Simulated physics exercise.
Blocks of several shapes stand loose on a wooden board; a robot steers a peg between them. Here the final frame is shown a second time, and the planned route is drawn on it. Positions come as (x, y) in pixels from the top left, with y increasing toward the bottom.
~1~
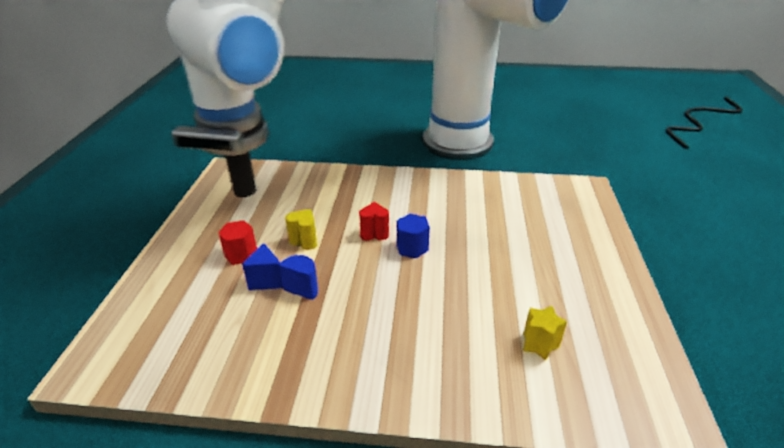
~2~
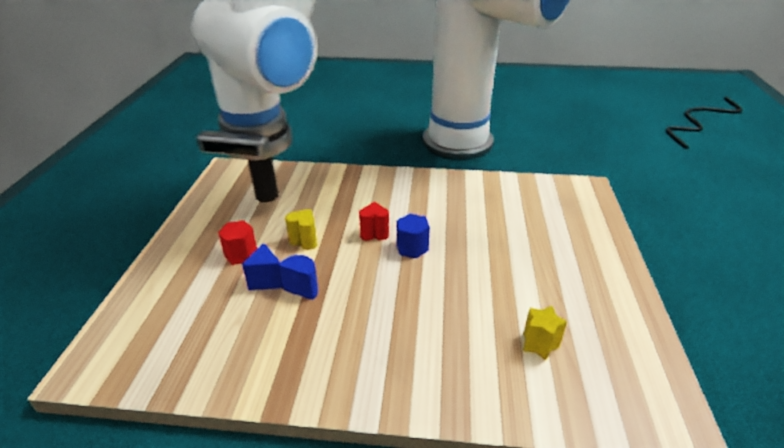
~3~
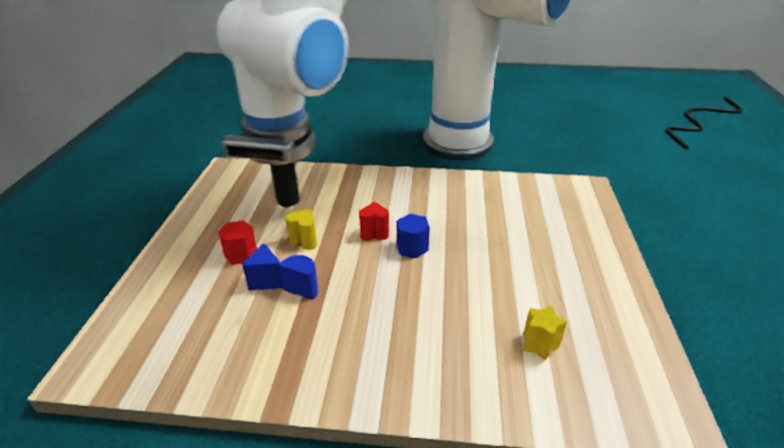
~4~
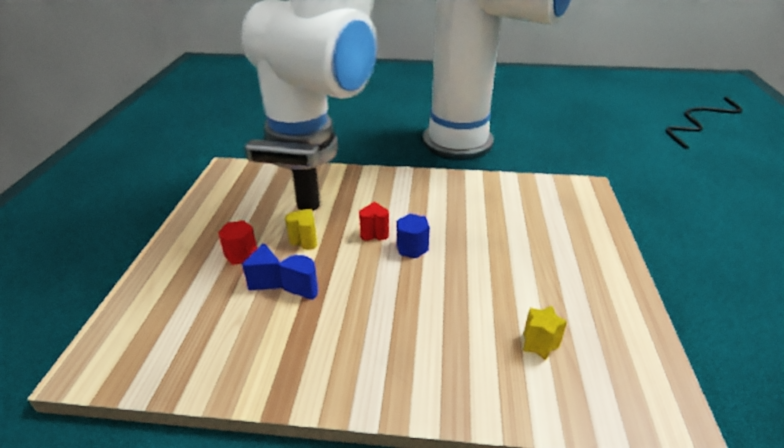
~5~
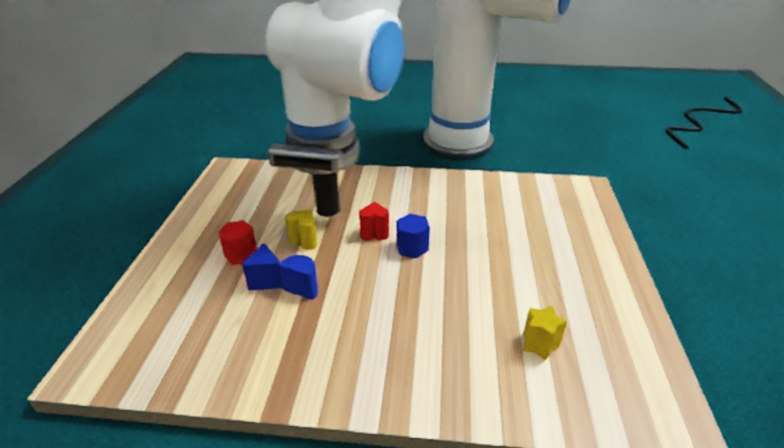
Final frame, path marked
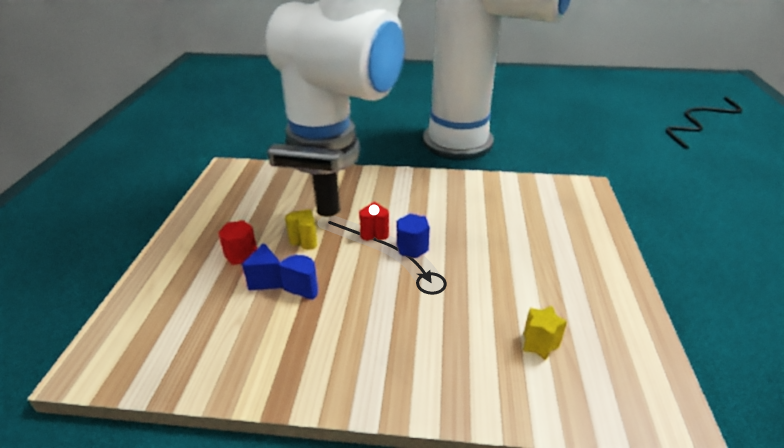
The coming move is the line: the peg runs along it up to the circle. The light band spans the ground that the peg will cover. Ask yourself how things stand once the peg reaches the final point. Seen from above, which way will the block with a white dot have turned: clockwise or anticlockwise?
Seen from above, its turn is counter-clockwise.
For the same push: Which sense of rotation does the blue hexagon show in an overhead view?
It goes clockwise.
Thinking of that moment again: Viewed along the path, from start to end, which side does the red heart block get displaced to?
The answer is left.
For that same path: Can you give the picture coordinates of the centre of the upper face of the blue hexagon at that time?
Expect it around (440, 226).
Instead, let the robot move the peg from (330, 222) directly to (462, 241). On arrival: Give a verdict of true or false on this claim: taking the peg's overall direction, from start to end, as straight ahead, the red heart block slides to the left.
Answer: False.
The drawn path runs from (330, 222) by way of (367, 236) and (405, 254) to (431, 283); the dot is on the red heart block.
What follows on the original path. One third of the way, peg at (367, 224); red heart block at (390, 215), turned 35° anticlockwise.
Two thirds of the way, peg at (406, 242); red heart block at (416, 215), turned 80° anticlockwise; blue hexagon at (440, 226), turned 45° clockwise.
At the end, peg at (432, 270); yellow heart block not moved; red heart block at (416, 215), turned 80° anticlockwise; blue hexagon at (440, 226), turned 45° clockwise.
